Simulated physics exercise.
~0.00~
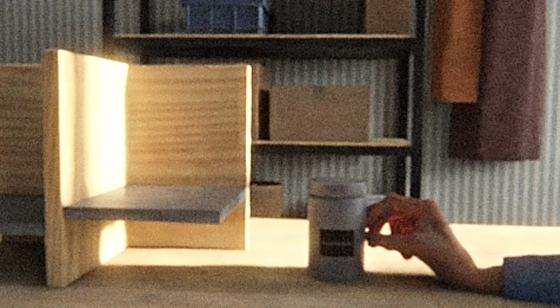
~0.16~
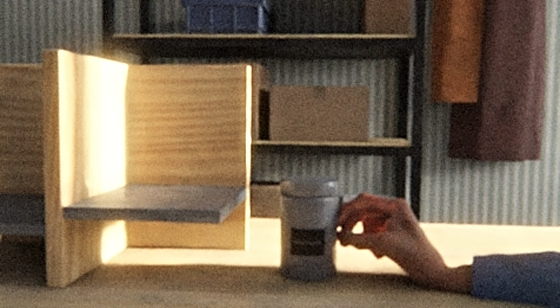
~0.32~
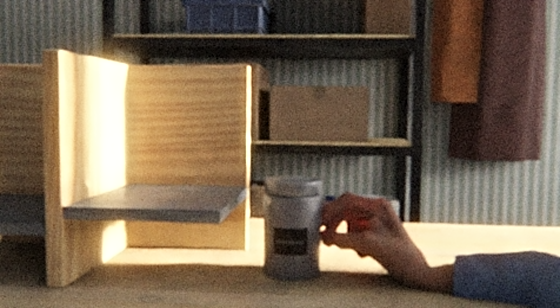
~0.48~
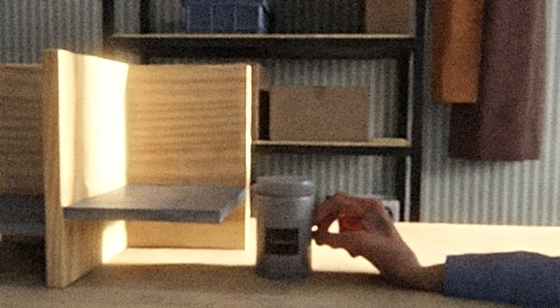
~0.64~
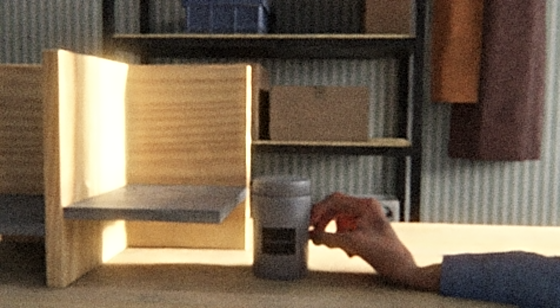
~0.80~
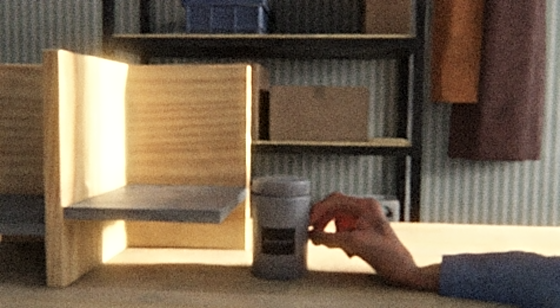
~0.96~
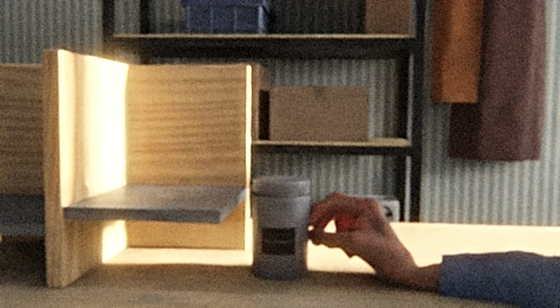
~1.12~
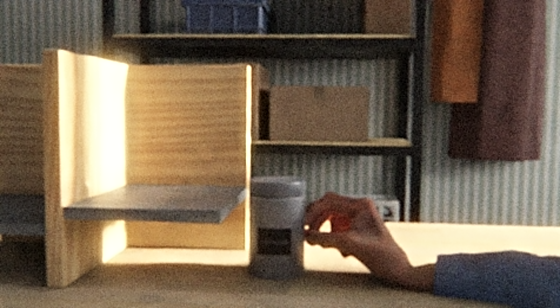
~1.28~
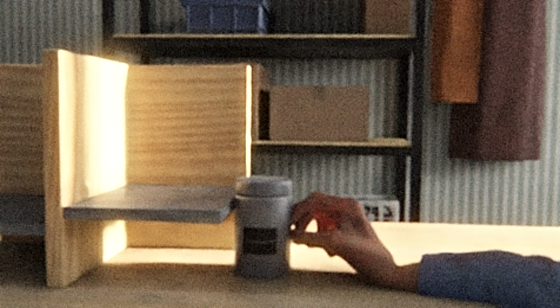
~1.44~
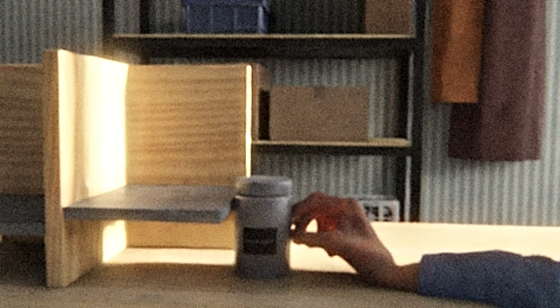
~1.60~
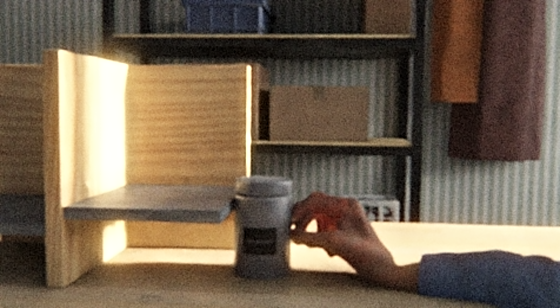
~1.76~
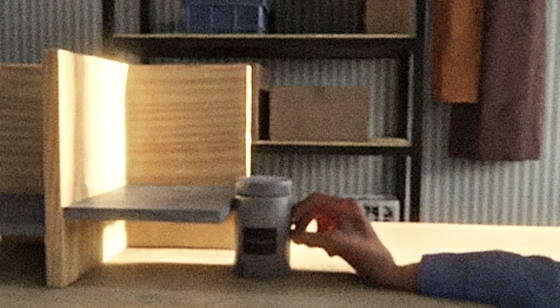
On a workbench, a hand slides a grey jar left until it stops at the shelf's edge.
